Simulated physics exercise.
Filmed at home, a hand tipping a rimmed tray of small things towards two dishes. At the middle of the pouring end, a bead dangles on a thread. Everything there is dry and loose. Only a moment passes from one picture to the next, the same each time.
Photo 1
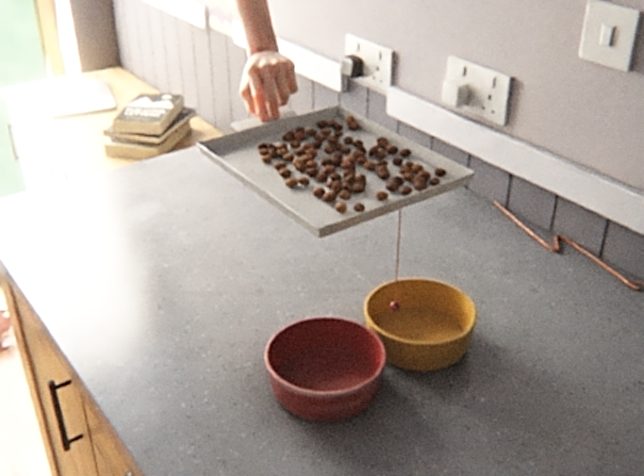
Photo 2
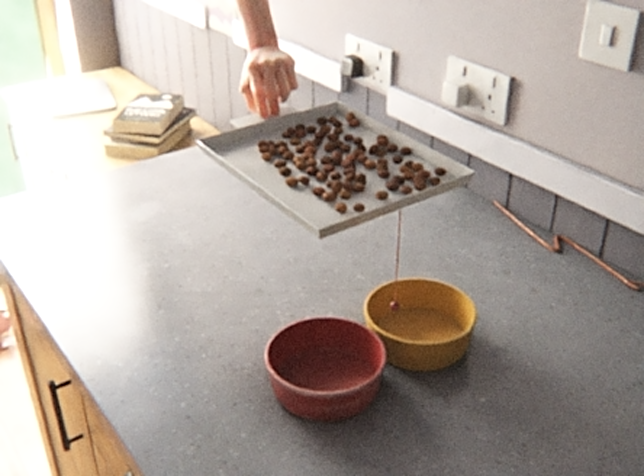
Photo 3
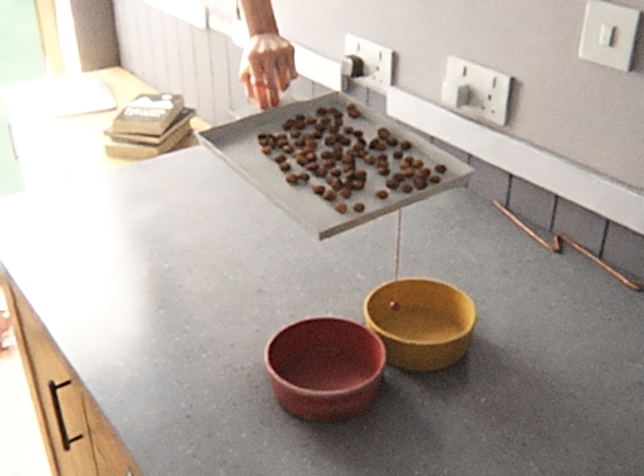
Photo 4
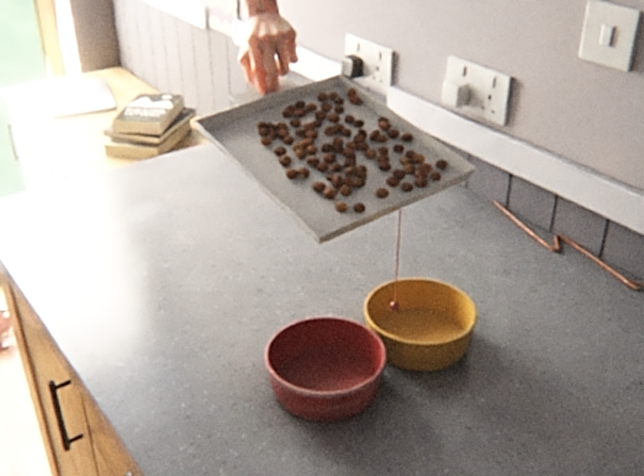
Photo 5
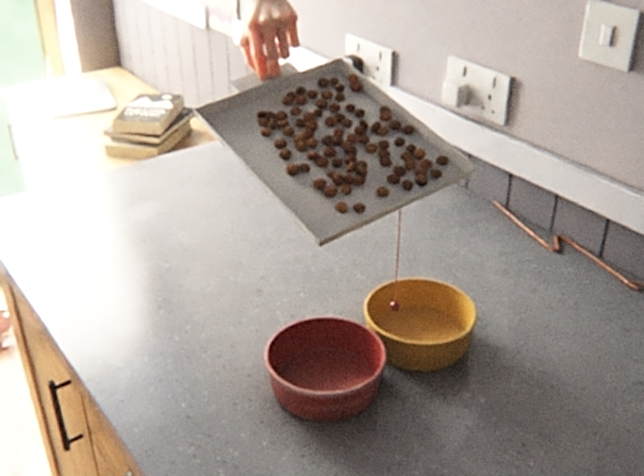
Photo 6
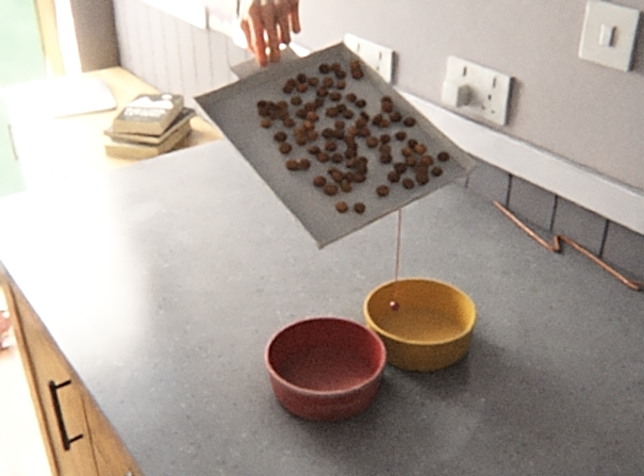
A hand raised the back of a grey tray of brown kibble, tilting it steadily steeper towards its lower left corner, above a red dish and a yellow one, while the pieces barely shifted.
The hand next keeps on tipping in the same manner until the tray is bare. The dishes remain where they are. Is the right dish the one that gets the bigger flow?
No. My bet is the dish over on the left is left holding more.
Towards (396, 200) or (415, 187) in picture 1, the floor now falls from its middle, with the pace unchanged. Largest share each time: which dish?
The rightmost dish; the rightmost dish.
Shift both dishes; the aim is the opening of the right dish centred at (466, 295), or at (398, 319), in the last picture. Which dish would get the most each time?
In the first try it's the left-side dish, and in the second it's the left-side dish.
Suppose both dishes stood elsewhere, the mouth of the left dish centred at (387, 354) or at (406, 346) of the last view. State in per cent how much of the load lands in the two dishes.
Some 60 and then some 40 per cent.
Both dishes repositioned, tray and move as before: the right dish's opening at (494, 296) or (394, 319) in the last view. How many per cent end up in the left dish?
I'd expect some 30 percent, and then some 60 percent.
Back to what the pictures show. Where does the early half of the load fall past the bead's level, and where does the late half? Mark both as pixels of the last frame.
Close to (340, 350), then close to (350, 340).
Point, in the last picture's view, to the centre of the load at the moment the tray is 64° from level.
Somewhere about (356, 212).
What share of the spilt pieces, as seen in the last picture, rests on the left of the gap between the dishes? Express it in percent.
Looks to be around 10 per cent of the spill.
Soon, tray tipped steeply; most on the tray; a small part in the air.
A while on, tray tipped past a quarter turn; a small part on the tray; about two thirds in the left dish; a small part in the right dish; a small part outside both; a small part in the air.
Towards the end, tray tipped past a quarter turn; most in the left dish; a small part in the right dish; about a quarter outside both.
Finally, tray tipped past a quarter turn; most in the left dish; a small part in the right dish; about a quarter outside both.
